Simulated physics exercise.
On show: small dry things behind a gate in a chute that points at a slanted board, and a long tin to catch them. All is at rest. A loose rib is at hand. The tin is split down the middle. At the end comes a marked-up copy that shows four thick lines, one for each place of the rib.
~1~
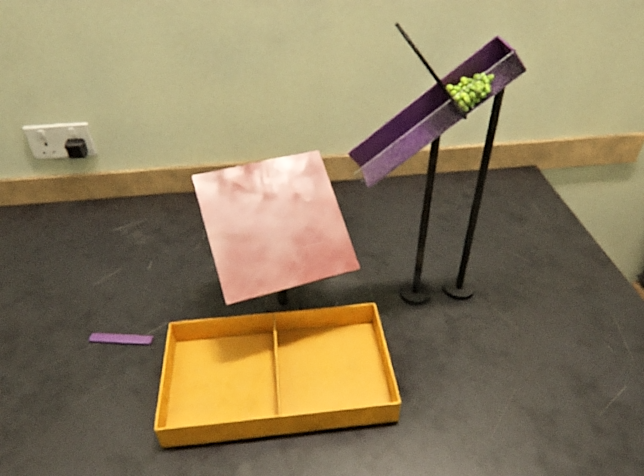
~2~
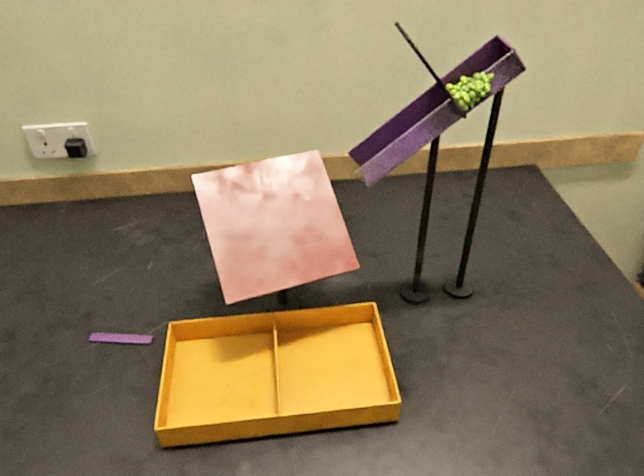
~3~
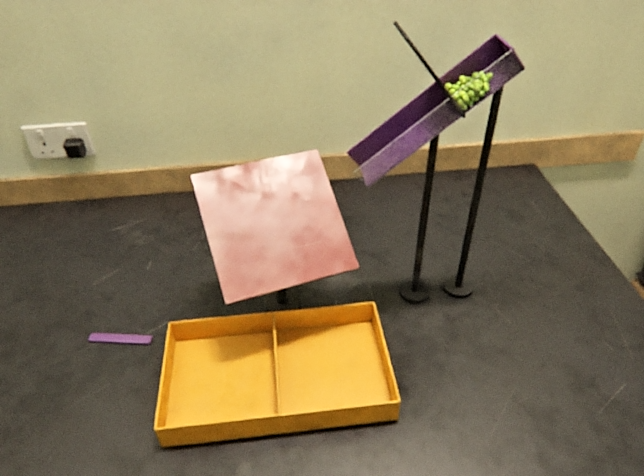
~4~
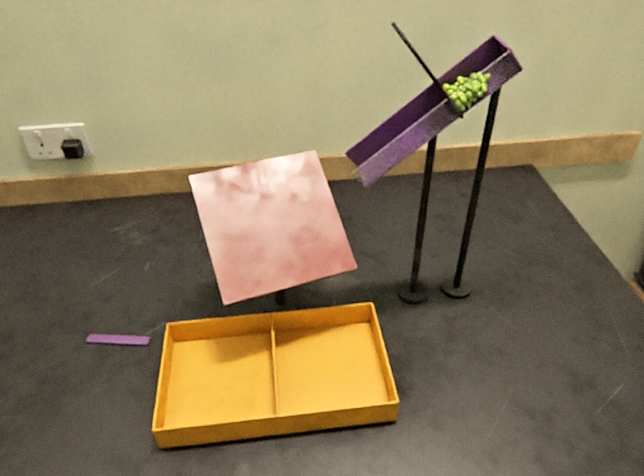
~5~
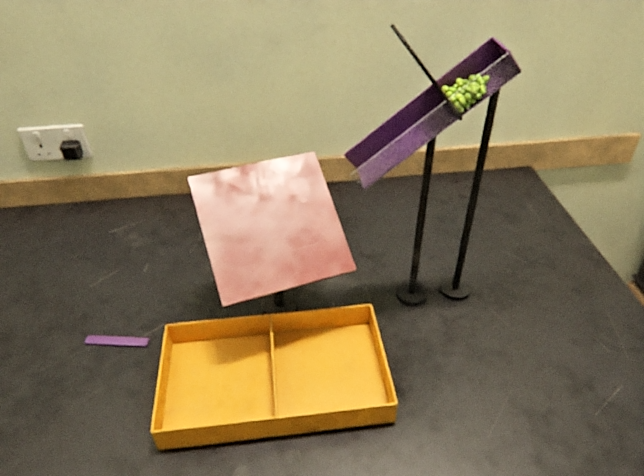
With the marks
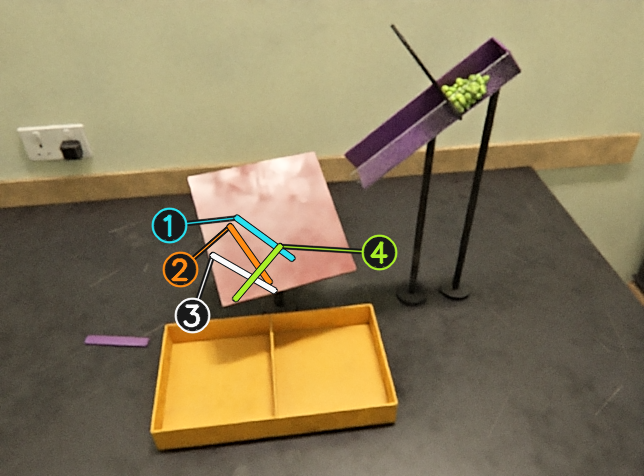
On a dark tabletop against a pale green wall, small green pieces rest behind a thin dark rod in a raised, sloping purple chute, beside a tilted pinkish board and a divided yellow tray; nothing visibly moves.
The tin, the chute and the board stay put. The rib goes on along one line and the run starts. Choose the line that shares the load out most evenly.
It is 4.
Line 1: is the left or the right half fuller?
More lands on the right.
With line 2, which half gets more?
More lands on the right.
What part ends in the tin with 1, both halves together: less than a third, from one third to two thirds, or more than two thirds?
It is more than two thirds.
On the marked copy, line 1 from (236, 218) to (291, 258); line 2 from (230, 226) to (269, 282); line 3 from (212, 255) to (274, 290); line 4 from (280, 246) to (235, 298).
For line 1, of what is caught, a small share in the left half, all but a few in the right.
For line 2, of what is caught, a small share in the left half, all but a few in the right.
For line 3, of what is caught, only a few in the left half, all but a few in the right.
For line 4, of what is caught, close to a third in the left half, close to two thirds in the right.
